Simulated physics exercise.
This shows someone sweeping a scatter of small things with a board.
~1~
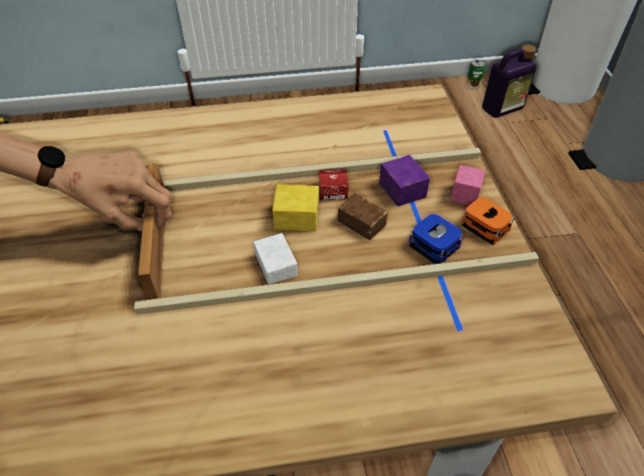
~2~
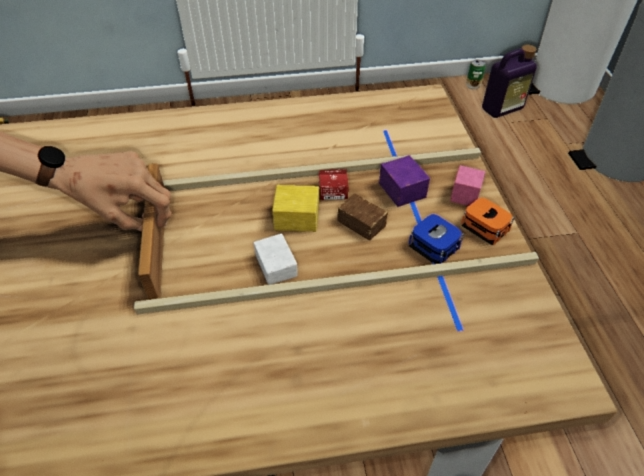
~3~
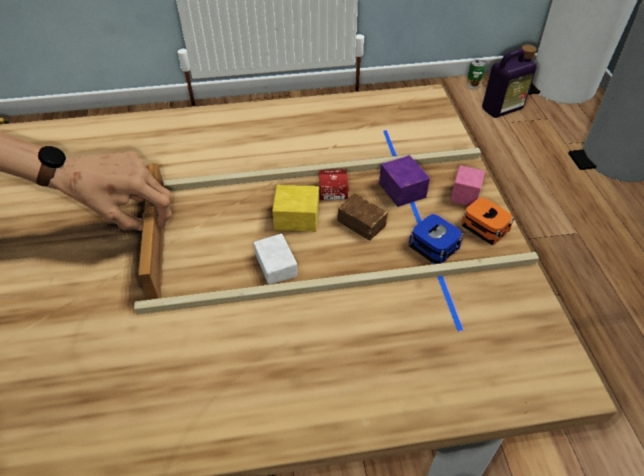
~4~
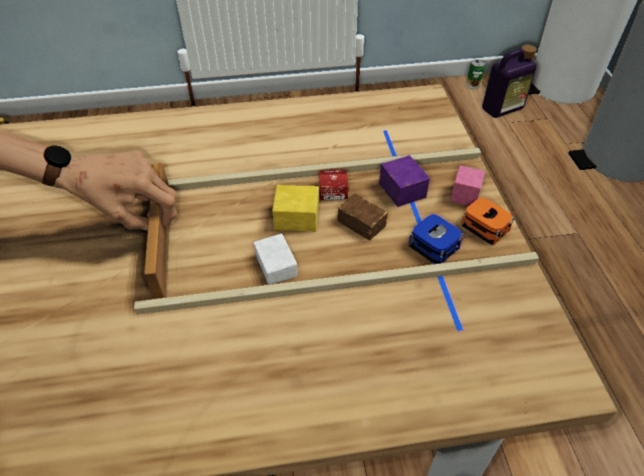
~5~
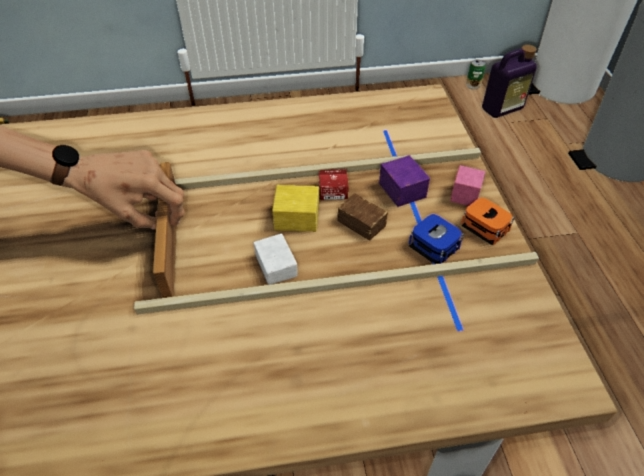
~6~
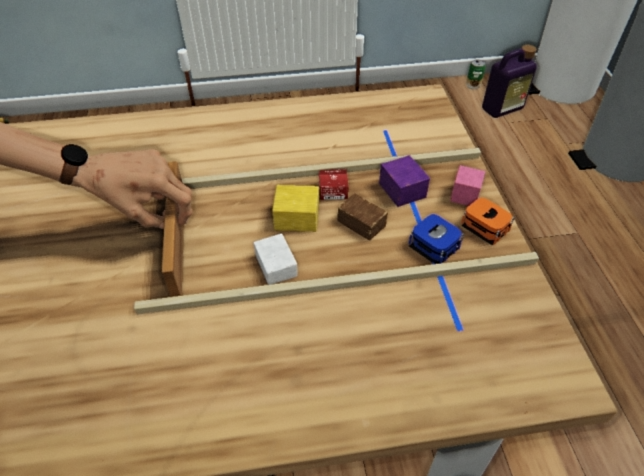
A hand held a wooden board upright at the left of a scatter of colourful blocks and cases, then slid it slightly right between two pale strips, while the small things stayed still.
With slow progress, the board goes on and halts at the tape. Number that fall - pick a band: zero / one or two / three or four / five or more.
Band: Zero.
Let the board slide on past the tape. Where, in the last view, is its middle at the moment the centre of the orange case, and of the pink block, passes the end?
Approx. (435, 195) / approx. (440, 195) for the other.
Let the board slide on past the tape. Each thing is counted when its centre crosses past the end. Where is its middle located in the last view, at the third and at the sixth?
Pixels, in order: Around (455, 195), around (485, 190).
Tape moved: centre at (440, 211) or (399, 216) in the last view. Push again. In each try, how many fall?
1 and 0.
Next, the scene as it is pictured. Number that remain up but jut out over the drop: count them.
Overhanging ones - 1.
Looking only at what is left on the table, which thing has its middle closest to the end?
The one is the orange case.
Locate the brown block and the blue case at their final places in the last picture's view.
Brown block at about (468, 211), blue case at about (479, 242).
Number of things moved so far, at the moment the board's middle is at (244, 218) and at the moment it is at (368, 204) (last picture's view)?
At the one place 0, at the other 6.
A little later, none off yet; orange case at rest near (487, 221); pink block at rest near (468, 186); blue case at rest near (436, 239).
When it is over, the number that fall off is zero.
